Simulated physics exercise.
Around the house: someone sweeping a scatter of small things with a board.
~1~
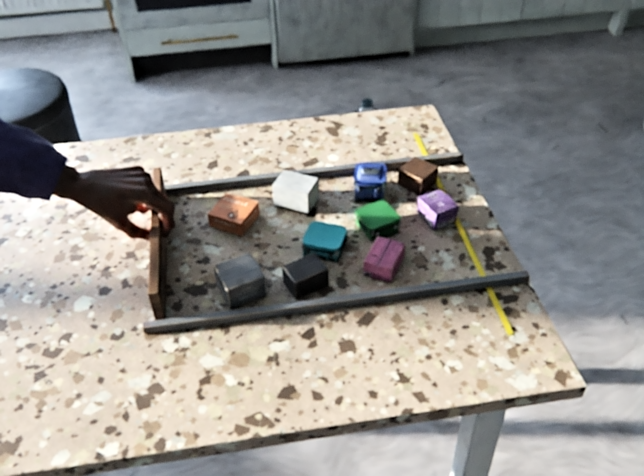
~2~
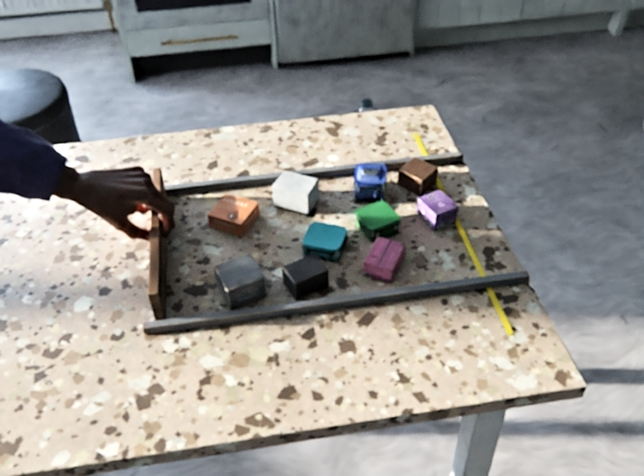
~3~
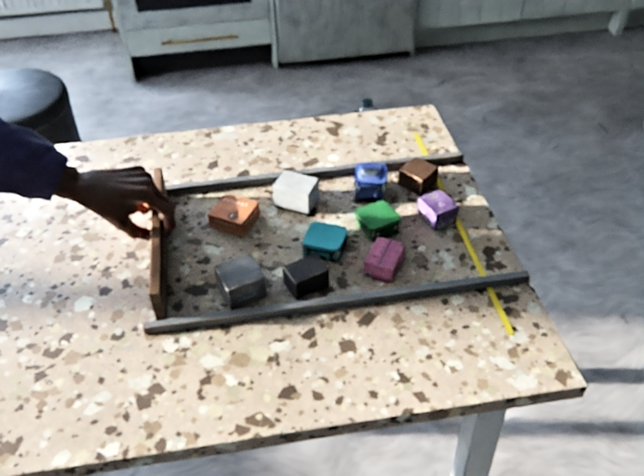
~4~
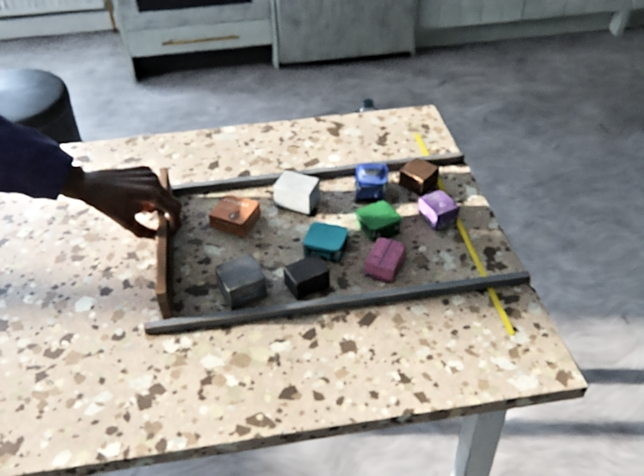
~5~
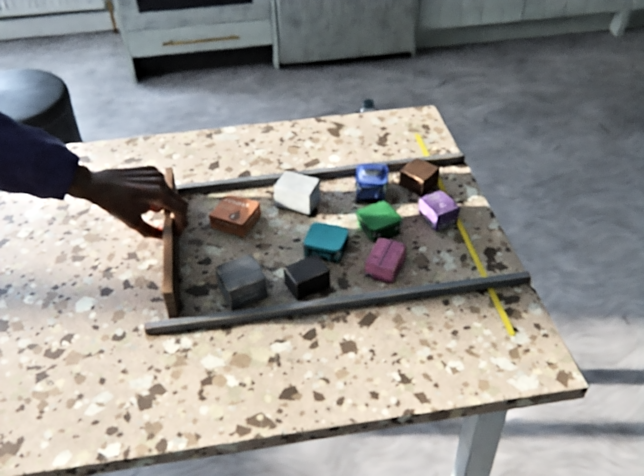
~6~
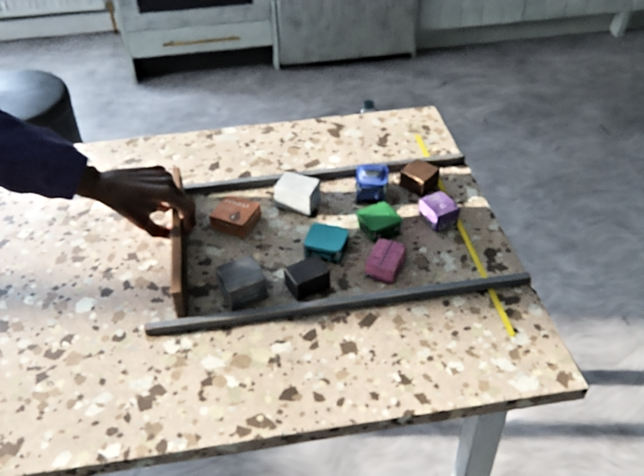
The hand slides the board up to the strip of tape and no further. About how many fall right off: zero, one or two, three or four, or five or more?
As it turns out, the number that fall off is five or more.
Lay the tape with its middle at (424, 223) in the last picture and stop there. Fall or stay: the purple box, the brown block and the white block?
The purple box goes over, the brown block drops off, the white block survives.
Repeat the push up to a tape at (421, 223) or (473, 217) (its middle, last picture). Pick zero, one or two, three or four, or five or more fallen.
The falls would be just one or two; five or over.
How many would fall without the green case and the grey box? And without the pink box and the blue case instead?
Fallen: 4, and 4 in the other try.
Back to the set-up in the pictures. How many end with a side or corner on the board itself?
In contact: 4.
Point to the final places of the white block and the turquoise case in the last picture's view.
The white block at (456, 168), the turquoise case at (484, 222).
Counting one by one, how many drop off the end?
In all, 6 of them.
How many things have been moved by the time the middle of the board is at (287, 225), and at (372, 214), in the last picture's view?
6 and 10.
A little later, none off yet; purple box at rest near (439, 211); brown block at rest near (419, 177); blue case at rest near (372, 184).
Next, none off yet; purple box shifted about its own width near (460, 209); brown block shifted about its own width near (446, 176); blue case shifted about its own width near (413, 174).
When it is over, the number that fall off is five or more; down, black block, pink box, green case, blue case, brown block and purple box.
